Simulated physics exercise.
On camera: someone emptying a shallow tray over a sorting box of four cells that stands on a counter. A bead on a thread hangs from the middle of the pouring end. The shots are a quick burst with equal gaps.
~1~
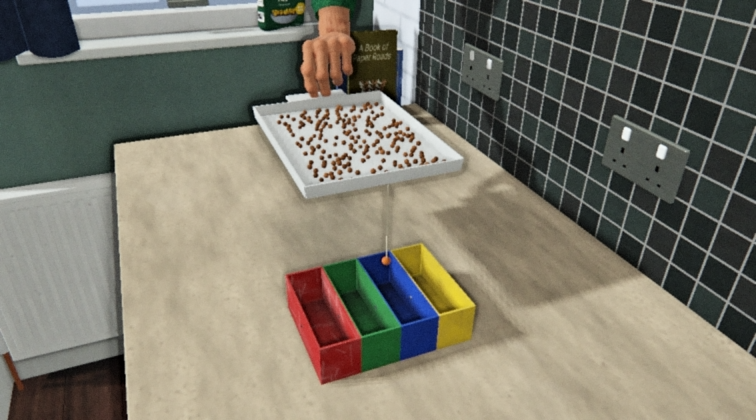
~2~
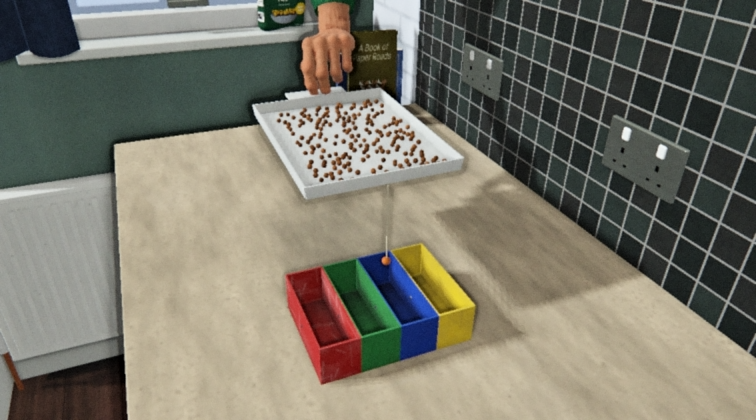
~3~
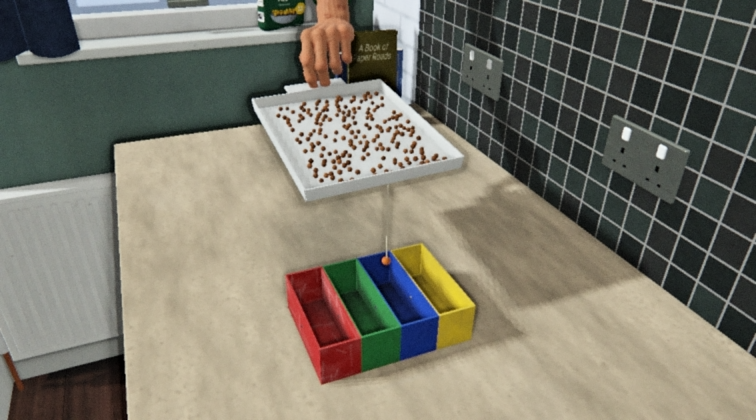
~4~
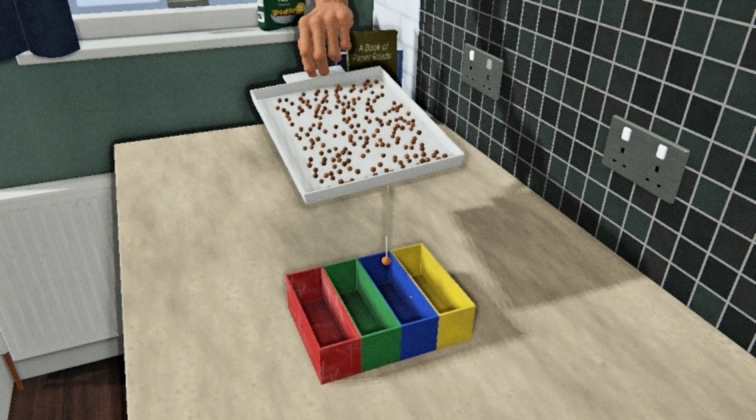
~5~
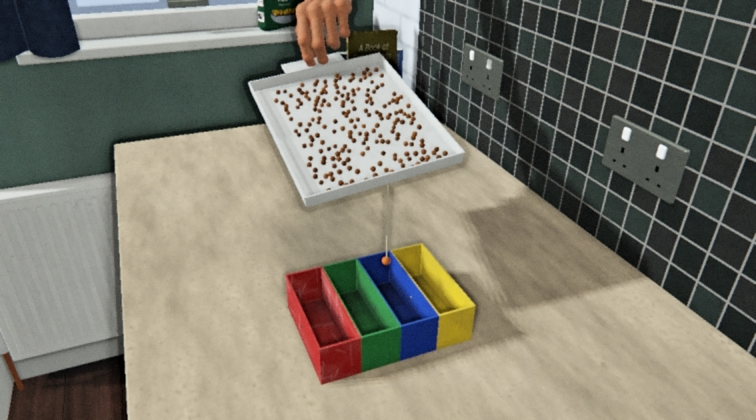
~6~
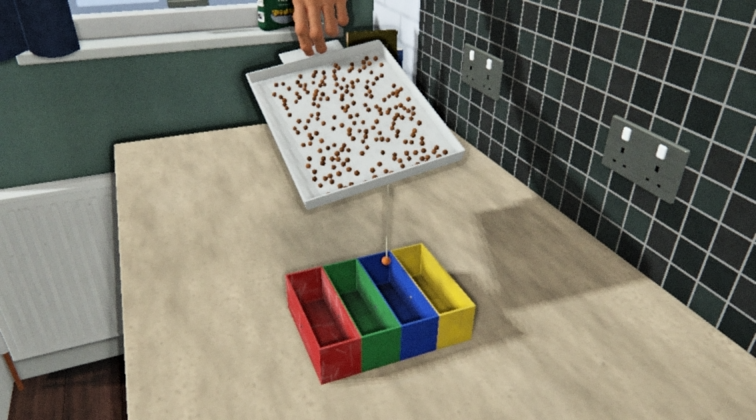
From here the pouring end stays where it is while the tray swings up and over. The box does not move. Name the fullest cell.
It favours the red compartment.
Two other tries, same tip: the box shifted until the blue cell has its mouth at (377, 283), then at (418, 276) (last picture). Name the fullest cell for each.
First the green cell, then the red one.
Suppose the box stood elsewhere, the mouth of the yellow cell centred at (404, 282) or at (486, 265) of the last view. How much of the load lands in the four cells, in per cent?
First some 100, then 10 per cent.
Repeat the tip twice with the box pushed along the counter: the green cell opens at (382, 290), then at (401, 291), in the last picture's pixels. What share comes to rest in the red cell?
Roughly 50 per cent, and 30 per cent.
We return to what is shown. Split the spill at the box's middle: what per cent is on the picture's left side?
Some 90 per cent.
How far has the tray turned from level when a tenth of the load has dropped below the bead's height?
At about 65°.
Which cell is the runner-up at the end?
In second place: The cell in green.
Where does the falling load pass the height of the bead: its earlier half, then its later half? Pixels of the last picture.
First near (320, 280), later near (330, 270).
Just after the last frame, tray tipped steeply; the larger part on the tray; about a tenth in the red cell; about a tenth falling or outside the box.
A moment on, tray tipped past a quarter turn; the larger part on the tray; roughly a quarter in the red cell; just a few in the green cell; about a tenth falling or outside the box.
Further on, tray tipped past a quarter turn; roughly half in the red cell; roughly a third in the green cell; just a few in the blue cell; just a few in the yellow cell; about a tenth falling or outside the box.
When it is over, tray tipped past a quarter turn; roughly half in the red cell; roughly a third in the green cell; just a few in the blue cell; just a few in the yellow cell; about a tenth outside the box.
